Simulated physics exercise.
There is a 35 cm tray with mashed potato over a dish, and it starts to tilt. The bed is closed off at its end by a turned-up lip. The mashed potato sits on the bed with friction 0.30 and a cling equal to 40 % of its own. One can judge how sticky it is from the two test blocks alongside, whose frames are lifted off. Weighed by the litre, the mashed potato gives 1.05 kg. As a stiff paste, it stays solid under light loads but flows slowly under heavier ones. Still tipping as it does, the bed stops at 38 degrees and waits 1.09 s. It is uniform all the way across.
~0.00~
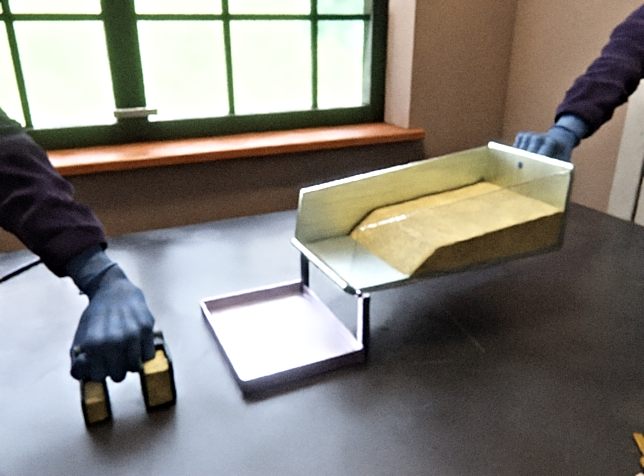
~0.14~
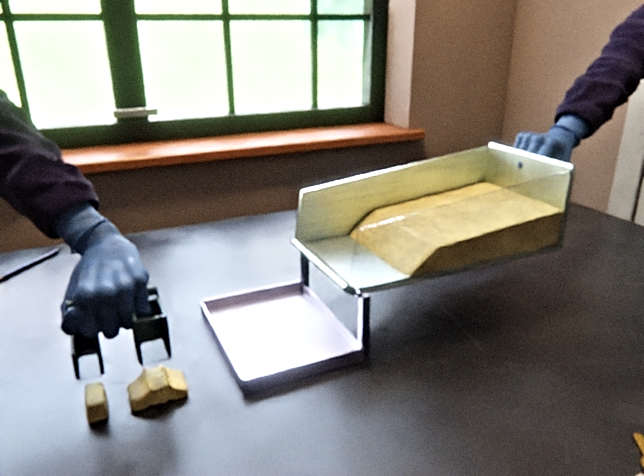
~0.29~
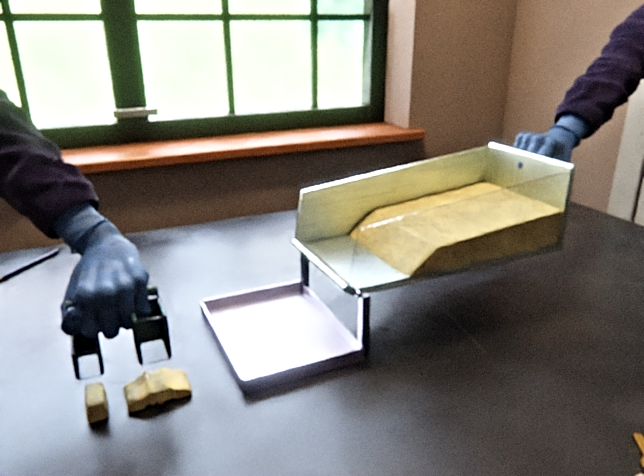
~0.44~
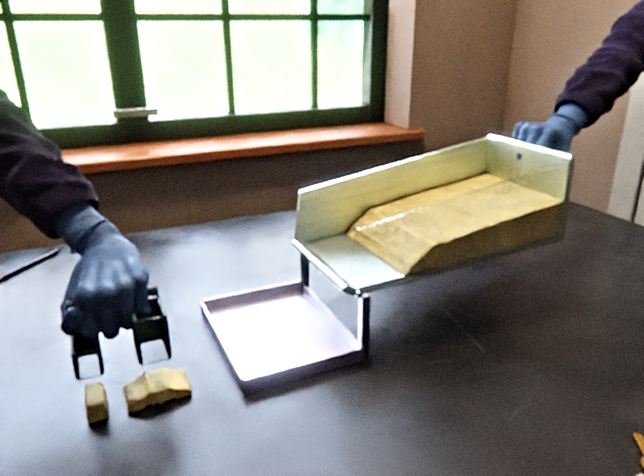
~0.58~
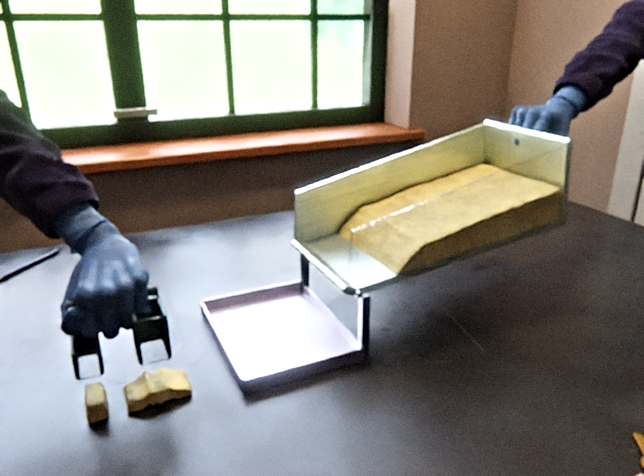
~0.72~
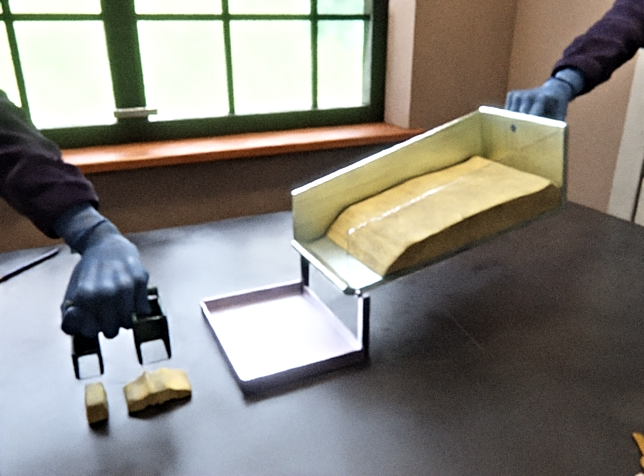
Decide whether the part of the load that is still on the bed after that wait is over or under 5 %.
Result: Beneath 5 %.
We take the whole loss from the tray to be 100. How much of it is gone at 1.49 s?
Roughly 80 per cent.
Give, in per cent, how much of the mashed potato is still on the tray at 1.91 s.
Share noted: Around 0 %.
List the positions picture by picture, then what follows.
Top of the high end at (571, 169), tilt 0 degrees; front end of the mashed potato at (410, 274); test blocks 2.6 cm, 4.7 cm high (left to right), in the first picture.
Top of the high end at (571, 169), tilt 0 degrees; front end of the mashed potato at (410, 274); test blocks 2.3 cm, 2.5 cm high (left to right), in the second picture.
Top of the high end at (571, 169), tilt 0 degrees; front end of the mashed potato at (410, 274); test blocks 2.3 cm, 2.2 cm high (left to right), in the third picture.
Top of the high end at (570, 159), tilt 2 degrees; front end of the mashed potato at (406, 273); test blocks 2.3 cm, 2.2 cm high (left to right), in the fourth picture.
Top of the high end at (567, 143), tilt 6 degrees; front end of the mashed potato at (398, 272); test blocks 2.3 cm, 2.2 cm high (left to right), in the fifth picture.
Top of the high end at (564, 128), tilt 10 degrees; front end of the mashed potato at (383, 276); test blocks 2.3 cm, 2.2 cm high (left to right), in the sixth picture.
By 1.08 s, the tilt is 20 degrees and 85 % is on the bed.
By 1.49 s, the tilt is 32 degrees and 25 % is on the bed.
By 1.91 s, the tilt is 38 degrees and 0 % is on the bed.
By 2.32 s, the tilt is 38 degrees and 0 % is on the bed.
By 2.87 s, at the end, the tilt is 38 degrees and 0 % is on the bed.
